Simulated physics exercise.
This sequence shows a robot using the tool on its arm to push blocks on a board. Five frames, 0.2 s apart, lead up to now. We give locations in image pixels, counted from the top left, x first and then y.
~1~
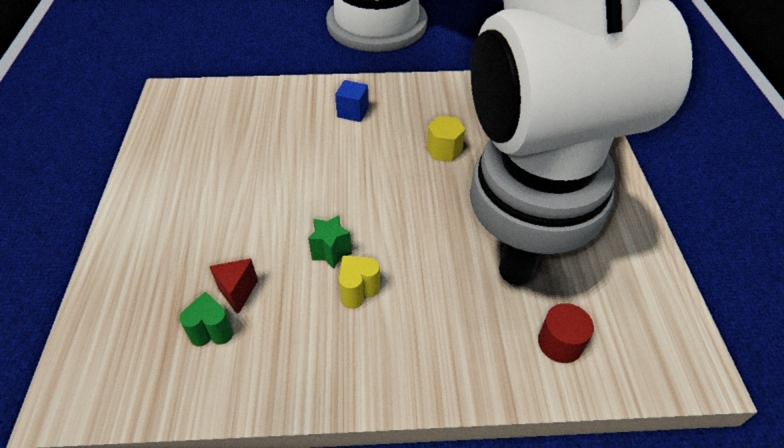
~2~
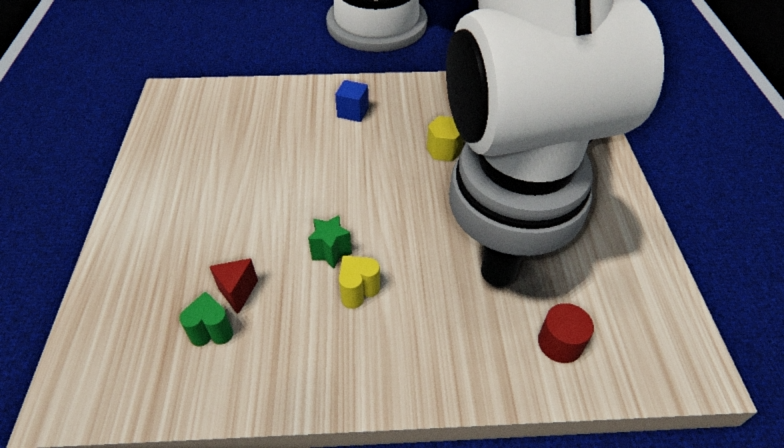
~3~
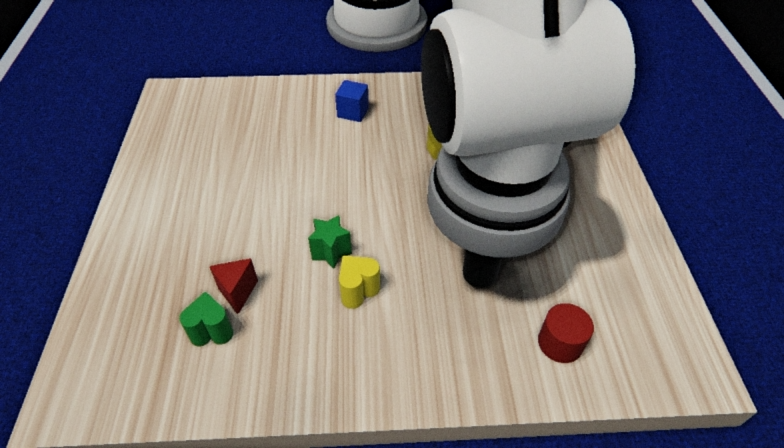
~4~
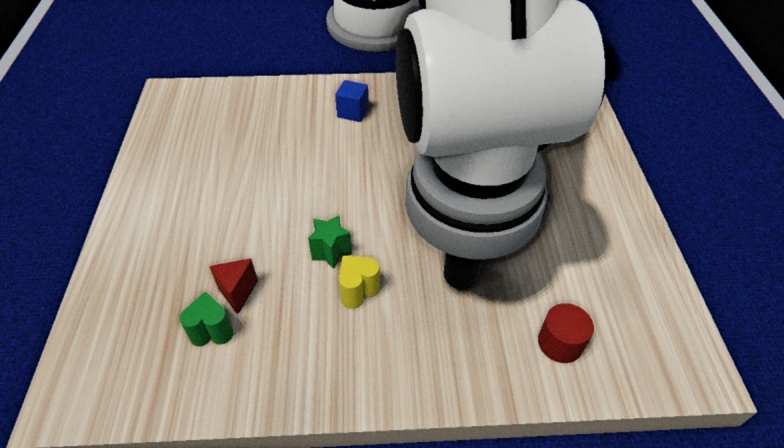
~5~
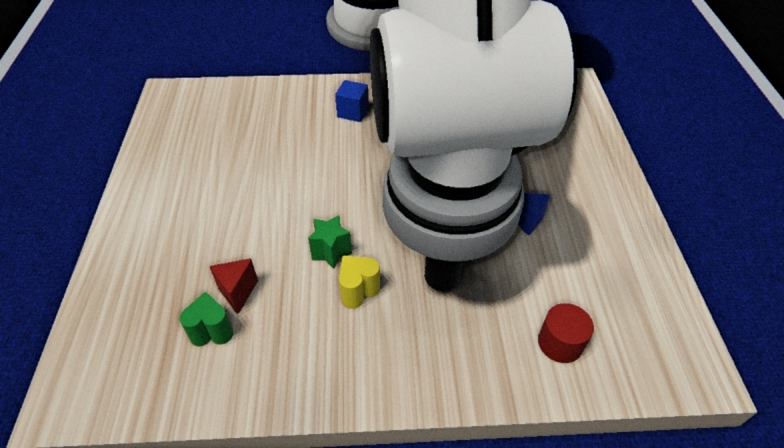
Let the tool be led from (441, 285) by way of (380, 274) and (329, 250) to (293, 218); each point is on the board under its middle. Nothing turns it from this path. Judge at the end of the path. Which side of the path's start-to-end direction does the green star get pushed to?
That's a shift to the right.
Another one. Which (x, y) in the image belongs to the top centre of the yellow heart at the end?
The spot you're after is about (332, 272) in the image.
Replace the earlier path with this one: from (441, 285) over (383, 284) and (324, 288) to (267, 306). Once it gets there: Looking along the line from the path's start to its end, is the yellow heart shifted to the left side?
Yes, that is what happens.
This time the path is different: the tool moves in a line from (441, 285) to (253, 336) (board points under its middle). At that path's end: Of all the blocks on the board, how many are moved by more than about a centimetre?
Total: One.
What follows on the original path. One third of the way, tool (379, 267); yellow heart (344, 271), turned 20° anticlockwise.
Two thirds of the way, tool (327, 242); green star (301, 213); yellow heart (332, 272), turned 55° anticlockwise.
At the end, tool (292, 211); red triangular piece still; green star (264, 185), turned 15° anticlockwise; yellow heart (332, 272), turned 55° anticlockwise.
